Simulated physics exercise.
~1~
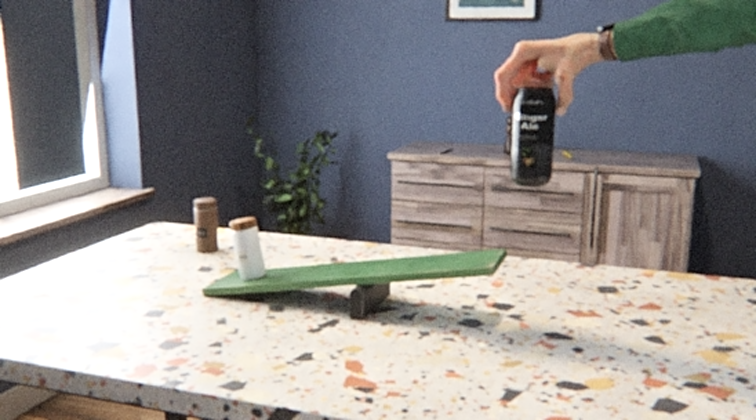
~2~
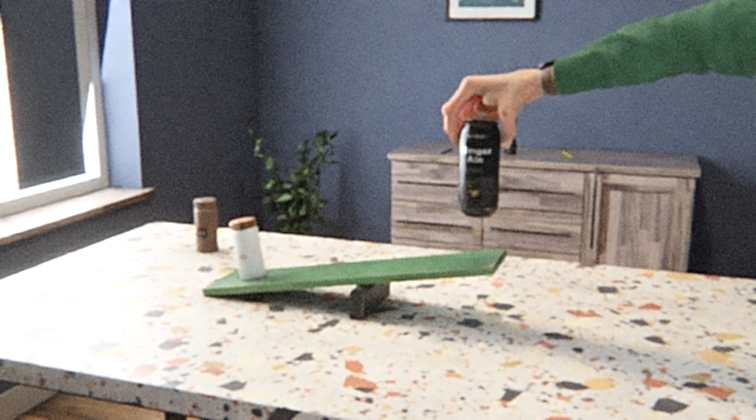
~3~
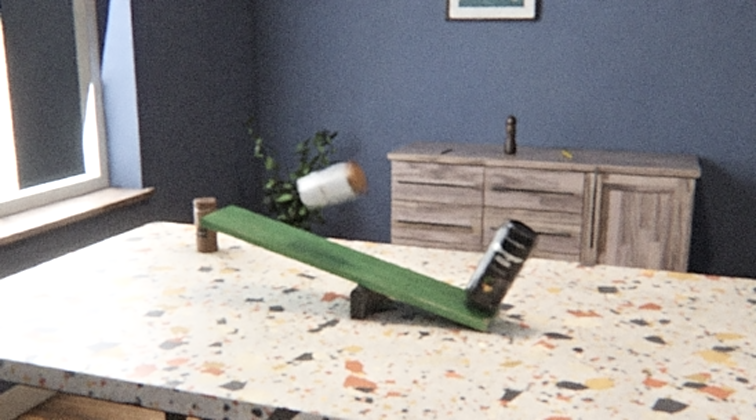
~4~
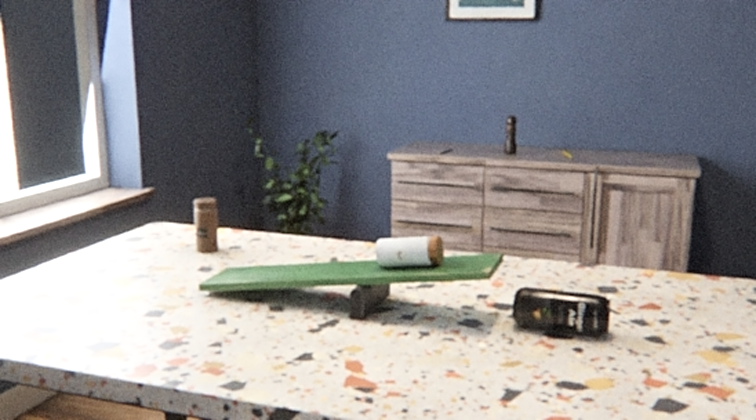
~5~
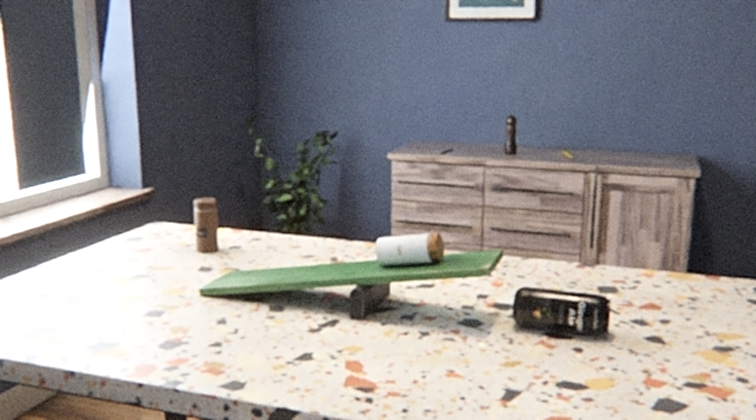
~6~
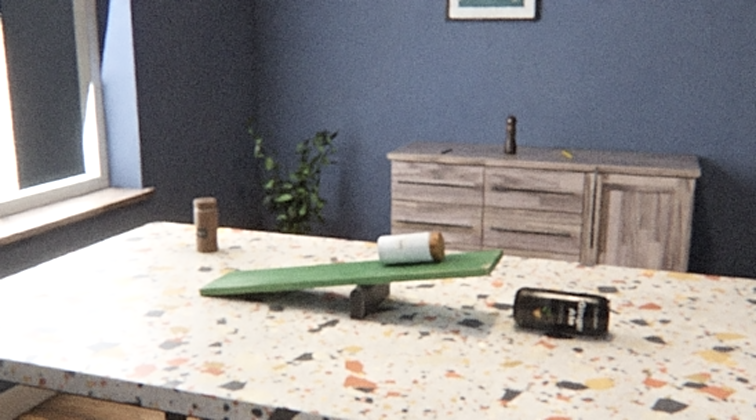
A black can, released by a hand above the raised right end of a green see-saw, knocked that end down and tossed a white shaker up; the can ended lying on the table, the shaker on the plank, which tipped back left-end low.
